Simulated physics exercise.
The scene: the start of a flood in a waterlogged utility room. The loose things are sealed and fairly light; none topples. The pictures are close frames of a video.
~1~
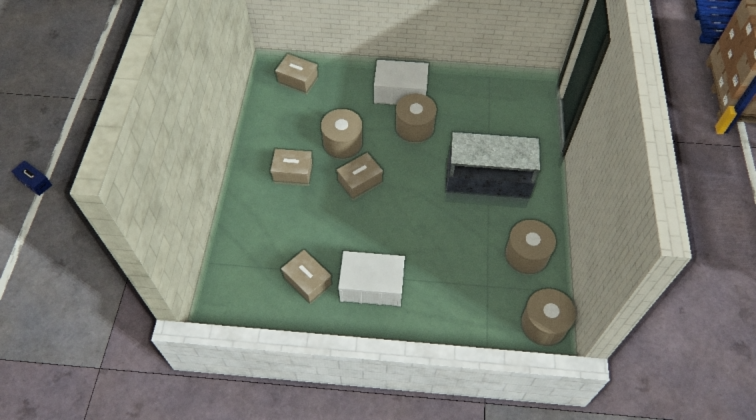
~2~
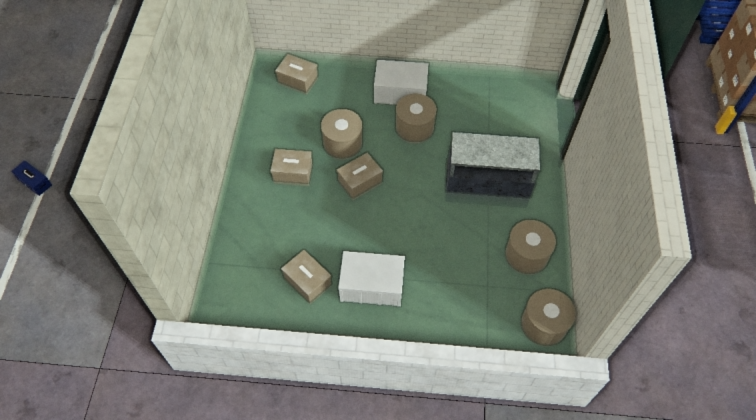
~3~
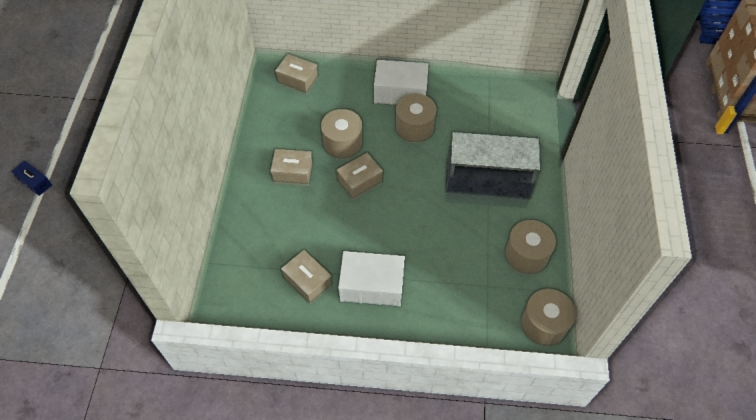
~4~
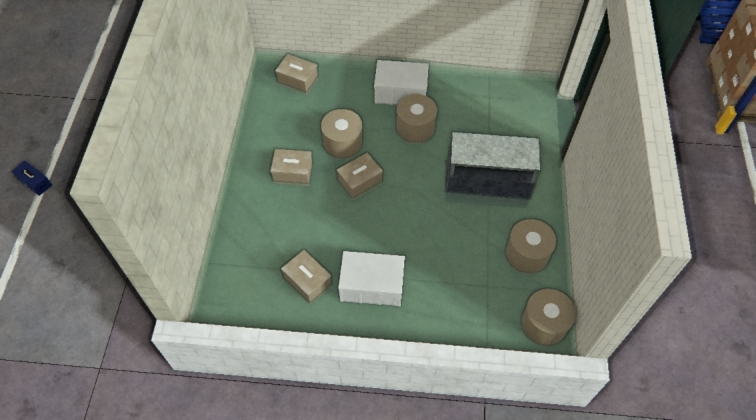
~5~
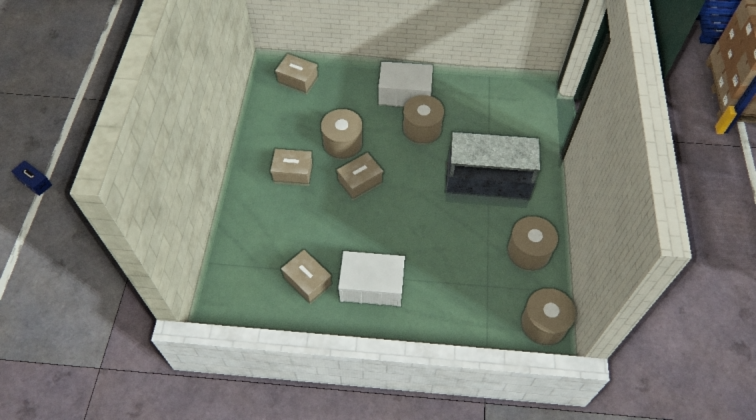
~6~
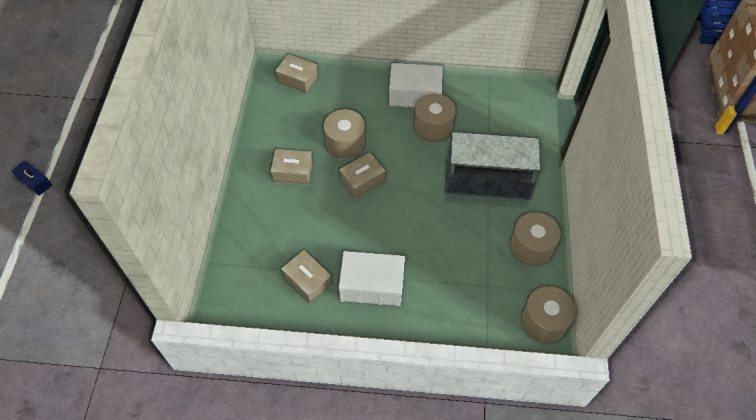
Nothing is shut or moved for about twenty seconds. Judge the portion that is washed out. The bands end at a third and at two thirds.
It is between one and two thirds.
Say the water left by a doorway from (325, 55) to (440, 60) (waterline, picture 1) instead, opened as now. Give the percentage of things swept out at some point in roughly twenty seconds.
About 60 per cent.
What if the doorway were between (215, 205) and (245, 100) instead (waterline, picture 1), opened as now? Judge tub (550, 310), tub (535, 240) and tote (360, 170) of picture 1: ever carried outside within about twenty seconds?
In turn: Inside, still in, washed out.
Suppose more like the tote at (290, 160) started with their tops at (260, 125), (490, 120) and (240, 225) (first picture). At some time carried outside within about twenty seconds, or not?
In turn: Stays, out, kept in.
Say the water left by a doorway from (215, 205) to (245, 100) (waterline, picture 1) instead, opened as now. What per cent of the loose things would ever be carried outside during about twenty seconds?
Roughly 80 per cent.
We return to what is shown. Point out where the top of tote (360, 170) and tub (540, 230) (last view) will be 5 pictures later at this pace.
At about (393, 148) and (553, 200).
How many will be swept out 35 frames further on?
I count 4.
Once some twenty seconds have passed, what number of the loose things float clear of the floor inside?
4 of them.
A moment on, 0 of 10 are out; 10 afloat.
Next, 2 of 10 are out; 8 afloat.
Later, 4 of 10 are out; 6 afloat.
In the end, 6 of 10 are out; 4 afloat.
